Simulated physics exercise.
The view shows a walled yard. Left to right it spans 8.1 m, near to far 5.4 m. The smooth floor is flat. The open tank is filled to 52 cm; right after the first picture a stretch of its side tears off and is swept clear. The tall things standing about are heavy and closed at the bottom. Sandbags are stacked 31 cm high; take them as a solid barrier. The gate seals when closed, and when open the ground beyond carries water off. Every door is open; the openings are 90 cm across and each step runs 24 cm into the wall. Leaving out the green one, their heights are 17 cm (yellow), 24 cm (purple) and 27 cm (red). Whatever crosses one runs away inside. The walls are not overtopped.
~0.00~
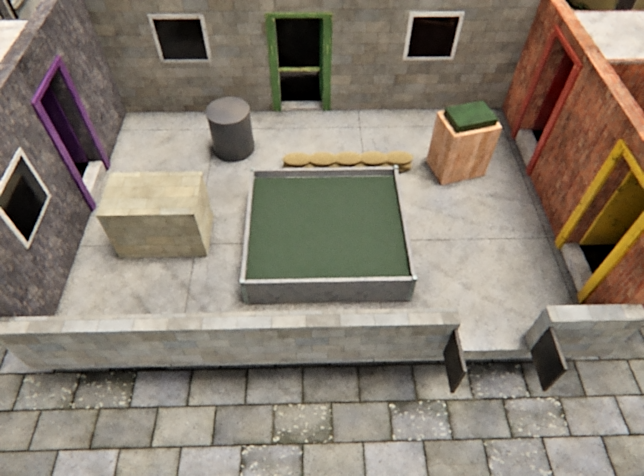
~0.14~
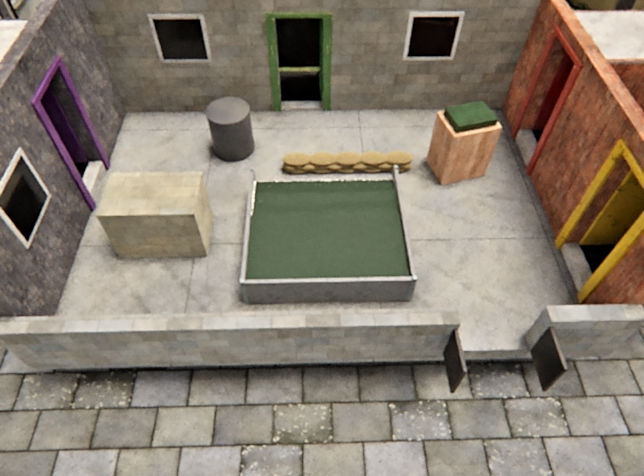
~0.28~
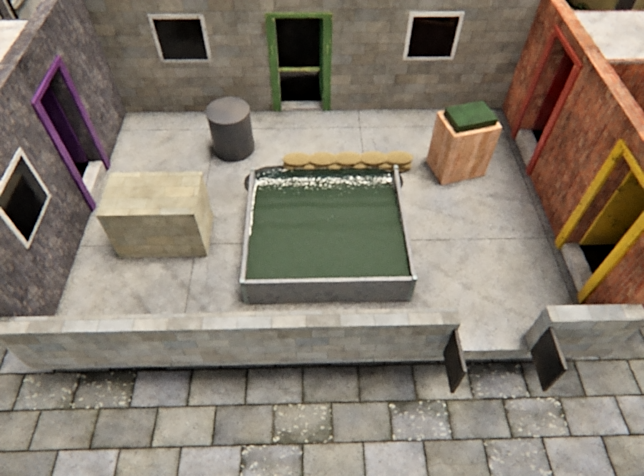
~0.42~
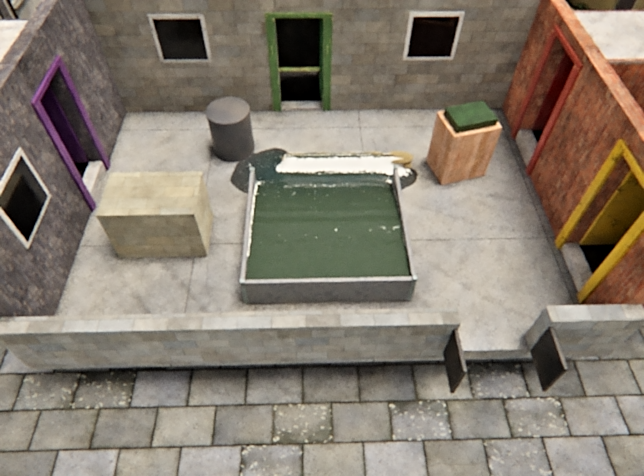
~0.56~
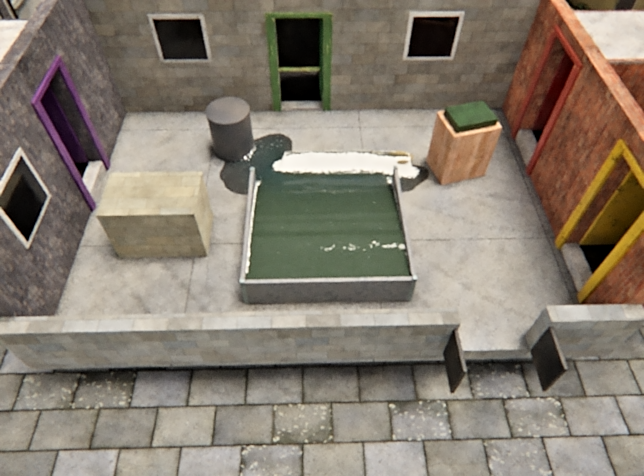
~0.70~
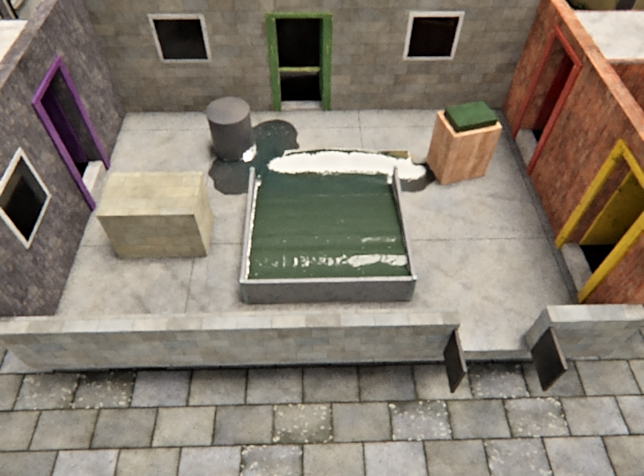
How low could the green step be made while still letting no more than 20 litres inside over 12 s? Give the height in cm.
At least 13.5 cm or so.
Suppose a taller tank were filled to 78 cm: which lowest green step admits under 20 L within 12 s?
Some 27 cm.
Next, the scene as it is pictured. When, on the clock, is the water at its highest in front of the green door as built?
Around 1.8 s.
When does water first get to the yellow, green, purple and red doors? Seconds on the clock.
Arrival: Yellow 2.2 s, green 1.0 s, purple 2.0 s, red 3.4 s.
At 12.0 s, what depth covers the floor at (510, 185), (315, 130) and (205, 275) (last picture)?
Roughly 6, 6 and 6 cm, in turn.
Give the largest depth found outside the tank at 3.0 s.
About 26 cm.
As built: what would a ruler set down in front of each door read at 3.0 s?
In cm: Yellow 9, green 15, purple 15, red 0.
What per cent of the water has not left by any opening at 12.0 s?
About 90 per cent.
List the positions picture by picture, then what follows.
The first picture shows the open tank at (326, 222) is whole and still, 52 cm deep; the green door at (301, 69) is dry.
In the second picture, the front is at a hidden place, 0.2 m from the gap on the far side; 0.5 m2 of floor is wet, 52 cm left at the back.
In the third picture, the gap is on the far side, the front 0.6 m out at a hidden place; the back of the open tank holds 52 cm.
In the fourth picture, the gap is on the far side, the front 1.2 m out at (271, 151); the back of the open tank holds 52 cm.
In the fifth picture, water pours out on the far side and has run 1.6 m, to (269, 138); about 12 cm deep outside, 52 cm at the back.
In the sixth picture, the gap is on the far side, the front 2.1 m out at (276, 122); the back of the open tank holds 50 cm; 0.6 m in a straight line remain to the green door at (301, 69).
After 1.4 s water covers 25 % of the floor, deepest (42 cm) near (314, 174); 8 cm at the green door, 1 litre in over its 6 cm step.
After 3.0 s water covers 55 % of the floor, deepest (26 cm) near (314, 188); 15 cm at the green door, 61 litres in over its 6 cm step.
After 12.0 s water covers 95 % of the floor, deepest (12 cm) near (249, 162); 7 cm at the green door, 133 litres in over its 6 cm step.
At the green door as built, the water arrived by 1.1 s and peaked near 16 cm at 1.8 s.
Run again over the same 12 s with other heights there, 30 litres in over 12 cm, 8 litres over 16.5 cm. The limit of 20 litres is kept from about 13.5 cm up.
